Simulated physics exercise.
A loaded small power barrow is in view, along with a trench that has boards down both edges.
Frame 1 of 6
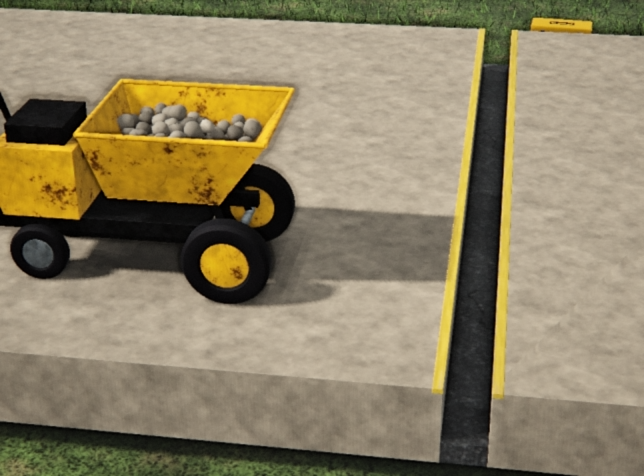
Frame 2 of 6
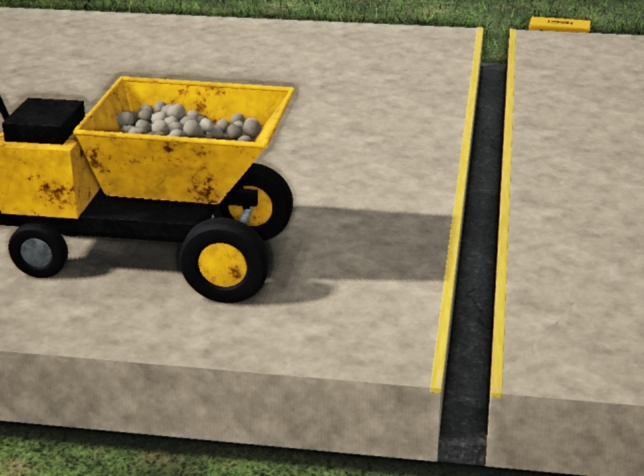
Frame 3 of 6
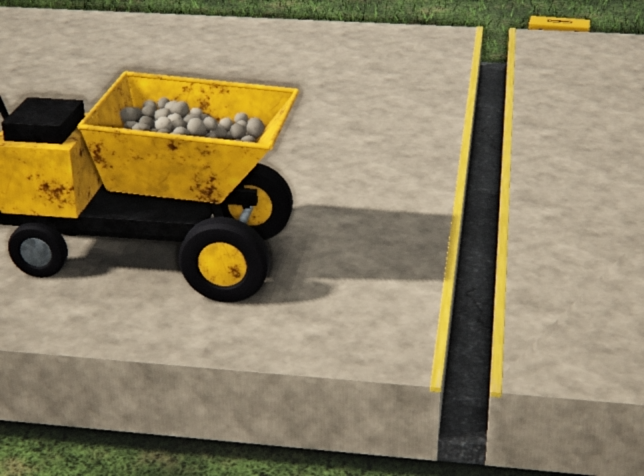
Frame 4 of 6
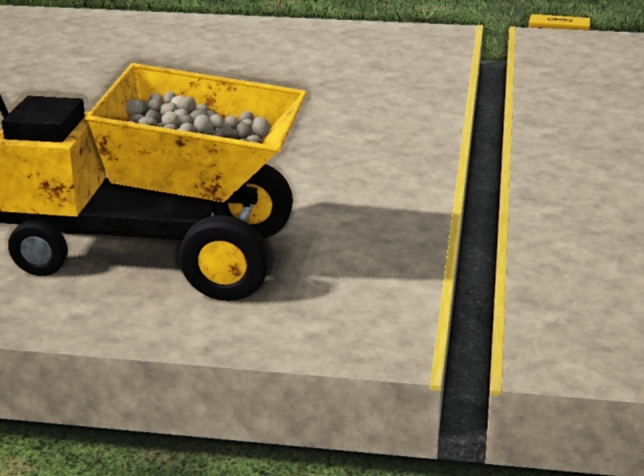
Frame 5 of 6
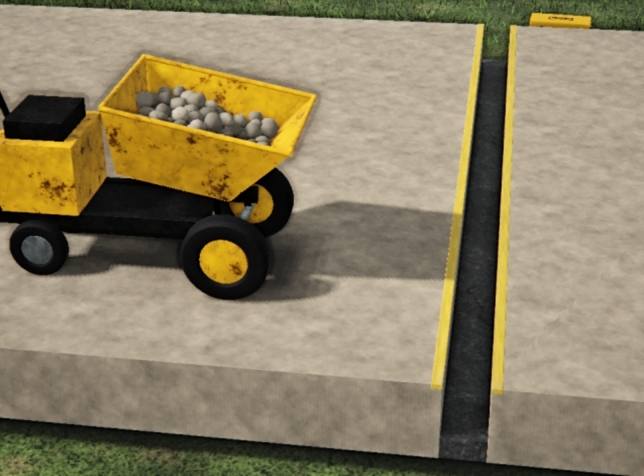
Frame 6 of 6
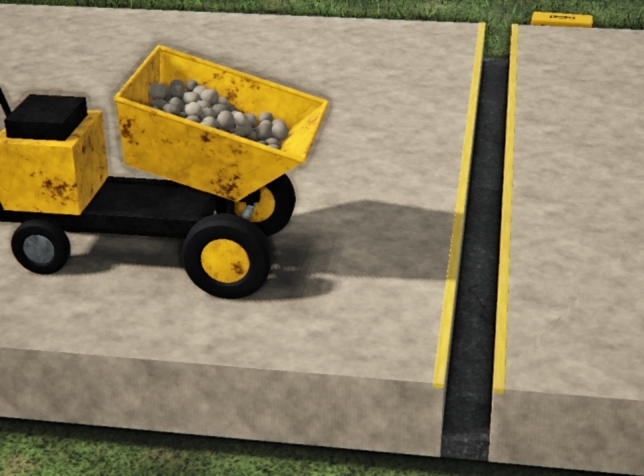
A yellow power barrow loaded with pebbles gradually tilts its skip toward a narrow trench.
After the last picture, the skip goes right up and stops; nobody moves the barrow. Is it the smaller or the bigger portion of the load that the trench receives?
A minority.
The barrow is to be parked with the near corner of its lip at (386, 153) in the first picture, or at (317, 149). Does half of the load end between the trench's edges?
The first try: Less than half. The second: The larger part.
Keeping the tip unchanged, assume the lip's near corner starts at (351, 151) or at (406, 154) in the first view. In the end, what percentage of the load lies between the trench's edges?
Approximately 80 per cent and 0 per cent, in that order.
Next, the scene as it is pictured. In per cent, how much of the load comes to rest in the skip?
Close to 10 percent.
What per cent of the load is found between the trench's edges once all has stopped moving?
Result: Some 30 % of the load.
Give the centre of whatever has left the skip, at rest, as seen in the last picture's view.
Once it all stops, the middle lies near (427, 267).
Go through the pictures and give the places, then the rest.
The first picture shows lip of the skip at (265, 146), level; top of the load at (177, 132), river pebbles; first edge of the trench at (443, 346); far edge at (500, 351), the trench under half as wide as the skip, and about as deep as wide.
The second picture shows lip of the skip at (265, 146), level; top of the load at (160, 127).
The third picture shows lip of the skip at (270, 147), tipped barely; top of the load at (161, 127).
The fourth picture shows lip of the skip at (278, 150), tipped a little; top of the load at (167, 122).
The fifth picture shows lip of the skip at (290, 154), tipped a little; top of the load at (176, 117).
The sixth picture shows lip of the skip at (303, 161), tipped clearly; top of the load at (176, 105); first edge of the trench at (444, 341); far edge at (501, 346).
Soon, skip tipped steeply; all in the skip.
A while on, skip tipped steeply; most in the skip; a small part short of the trench; a stray few falling.
Towards the end, skip tipped right over; about a quarter in the skip; about half short of the trench; about a quarter in or heaped over the trench; a stray few beyond it; a stray few falling.
Finally, skip tipped right over; a small part in the skip; about two thirds short of the trench; about a third in or heaped over the trench; a stray few beyond it.
